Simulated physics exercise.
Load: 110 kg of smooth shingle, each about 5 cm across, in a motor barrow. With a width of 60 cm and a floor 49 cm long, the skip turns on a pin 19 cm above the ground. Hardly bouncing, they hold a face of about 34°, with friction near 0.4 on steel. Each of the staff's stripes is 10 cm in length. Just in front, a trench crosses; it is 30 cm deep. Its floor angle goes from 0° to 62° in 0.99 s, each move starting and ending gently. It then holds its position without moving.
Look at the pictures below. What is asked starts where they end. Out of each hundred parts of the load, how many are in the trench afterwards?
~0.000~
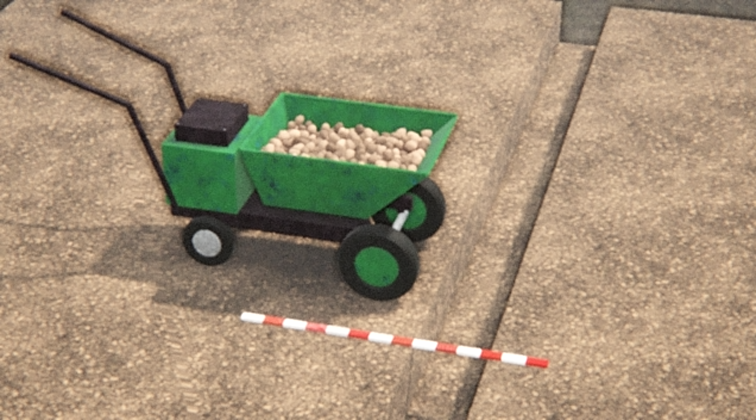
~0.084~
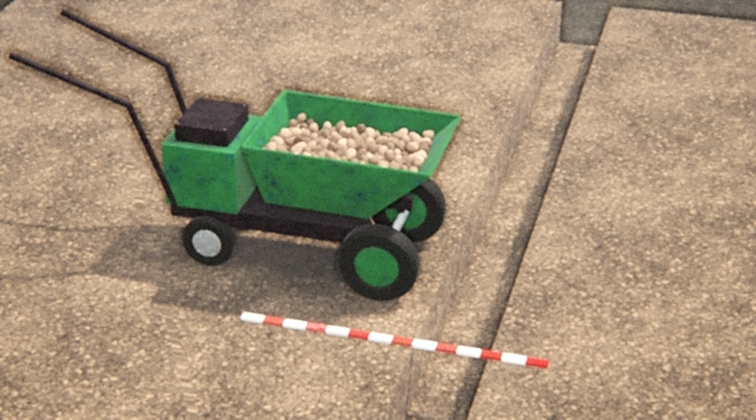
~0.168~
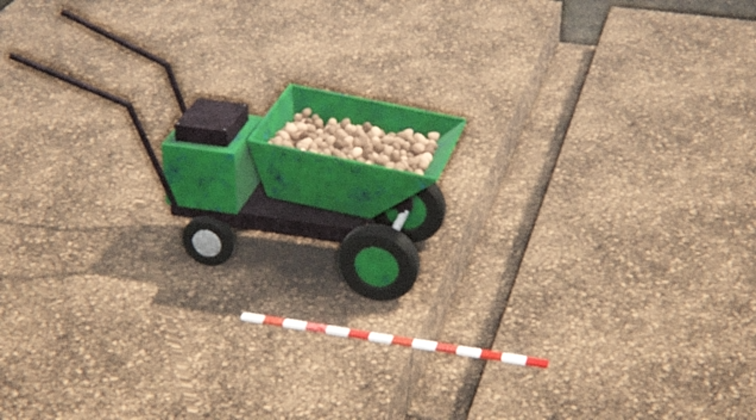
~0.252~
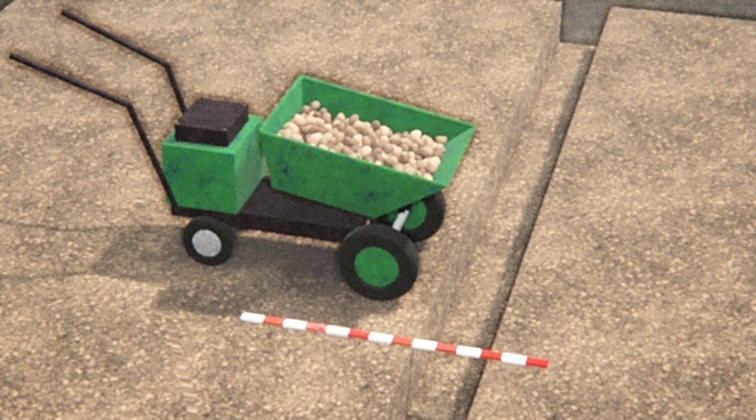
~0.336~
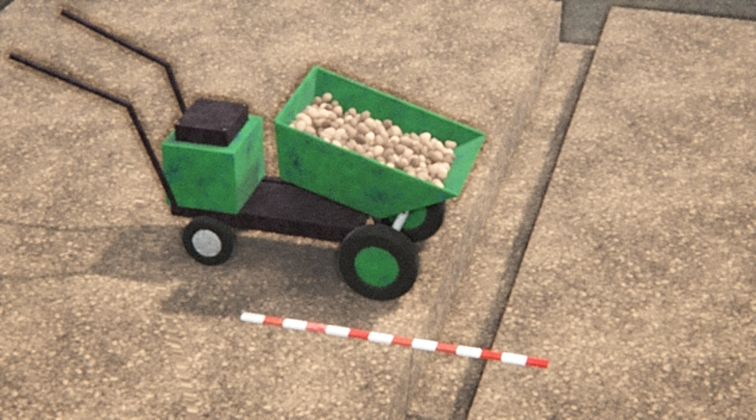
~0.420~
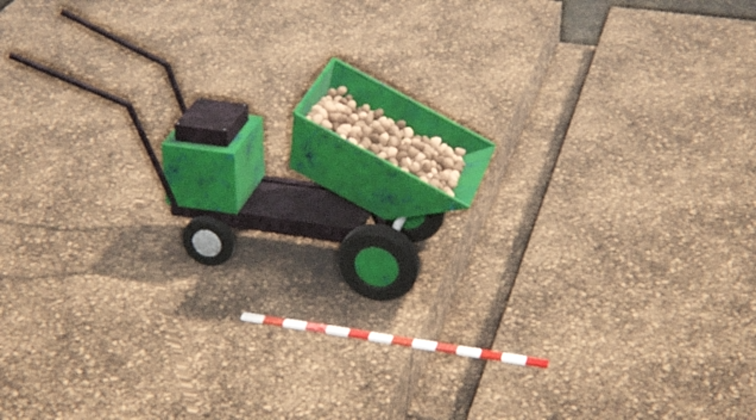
About 15 out of 100.
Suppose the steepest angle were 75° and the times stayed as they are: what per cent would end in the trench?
Around 15 per cent would finish in the trench.
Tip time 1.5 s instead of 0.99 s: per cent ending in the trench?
With that timing, about 15 per cent.
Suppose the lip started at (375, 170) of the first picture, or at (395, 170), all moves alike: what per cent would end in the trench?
Near 70 and near 50 percent.
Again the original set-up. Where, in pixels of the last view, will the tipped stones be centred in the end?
In the last view, about (567, 290).
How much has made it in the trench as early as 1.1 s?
Roughly 0% by that time.
After 0.7 s the floor is at 52°; 100 % in the skip; the foremost stones are at (489, 226).
After 1.1 s the floor is at 62°; 76 % in the skip, 23 % past the trench; the foremost stones are at (573, 288).
After 1.4 s the floor is at 62°; 30 % in the skip, 69 % past the trench; the foremost stones are at (688, 311).
After 3.4 s the floor is at 62°; 0 % in the skip, 15 % in the trench, 85 % past the trench; the foremost stones are past the picture's edge.
